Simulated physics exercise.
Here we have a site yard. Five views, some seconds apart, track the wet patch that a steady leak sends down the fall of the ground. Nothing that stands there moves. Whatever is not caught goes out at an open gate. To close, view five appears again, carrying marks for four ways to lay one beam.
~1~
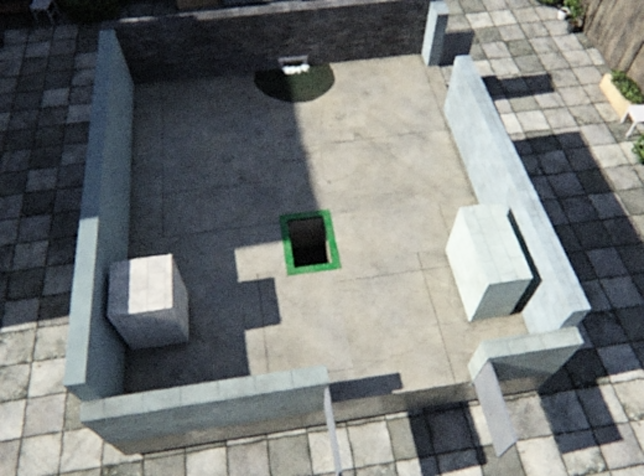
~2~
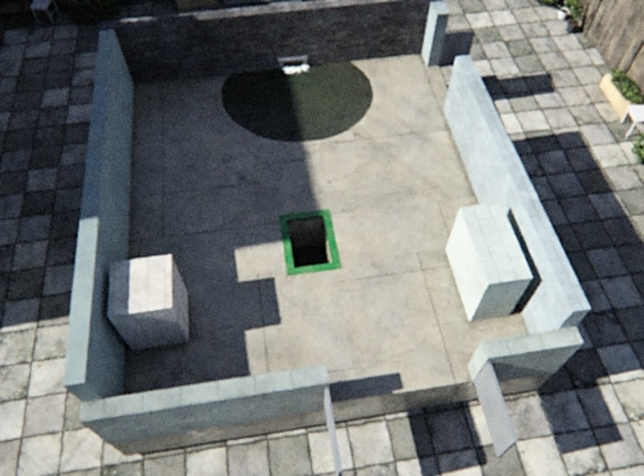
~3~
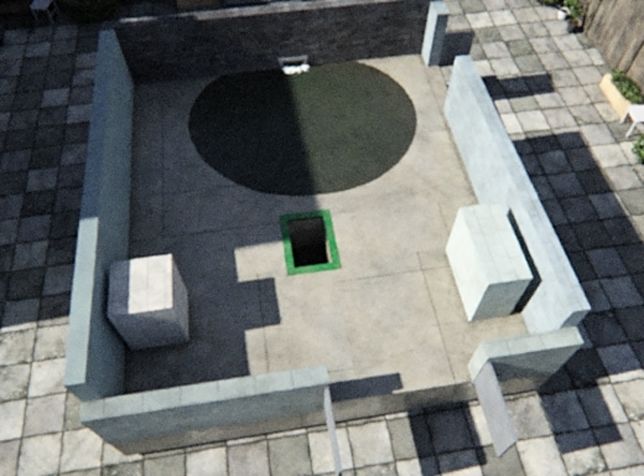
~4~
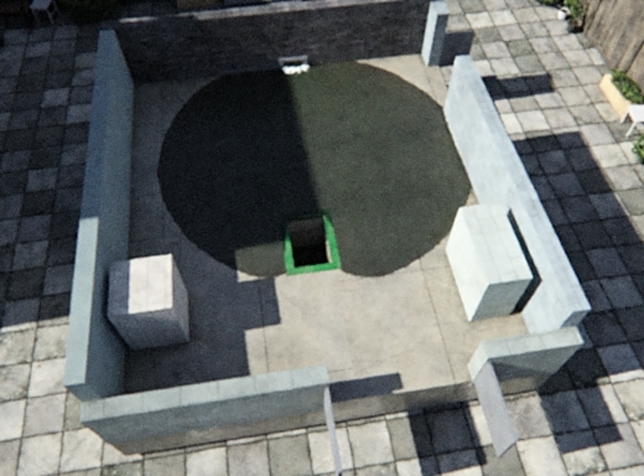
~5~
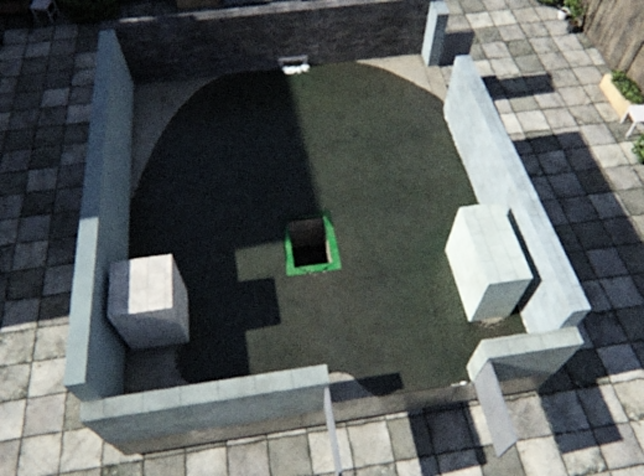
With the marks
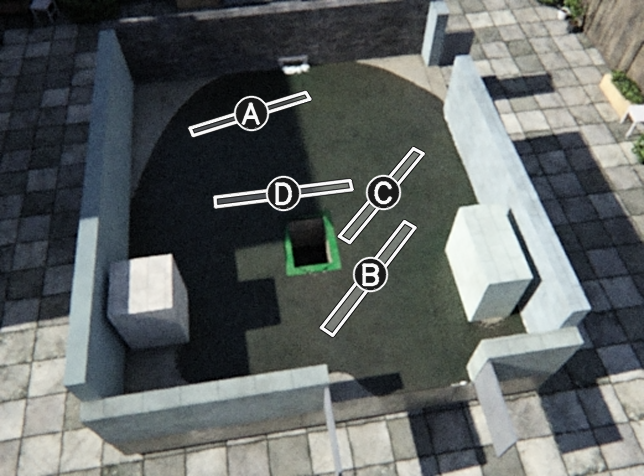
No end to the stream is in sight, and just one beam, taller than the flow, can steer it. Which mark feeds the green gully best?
C beats the others.
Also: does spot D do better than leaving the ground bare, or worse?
Spot D is worse.
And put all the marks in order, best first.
The order is C, B, A, D.
In white, A from (191, 131) to (307, 95); B from (327, 331) to (409, 224); C from (344, 239) to (418, 151); D from (215, 201) to (350, 185).
With A, about 6 % of the stream goes into the green gully, about 94 % out by the gates.
With B, about 24 % of the stream goes into the green gully, about 75 % out by the gates.
With C, about 52 % of the stream goes into the green gully, about 48 % out by the gates.
With D, next to none of the stream goes into the green gully, about 99 % out by the gates.
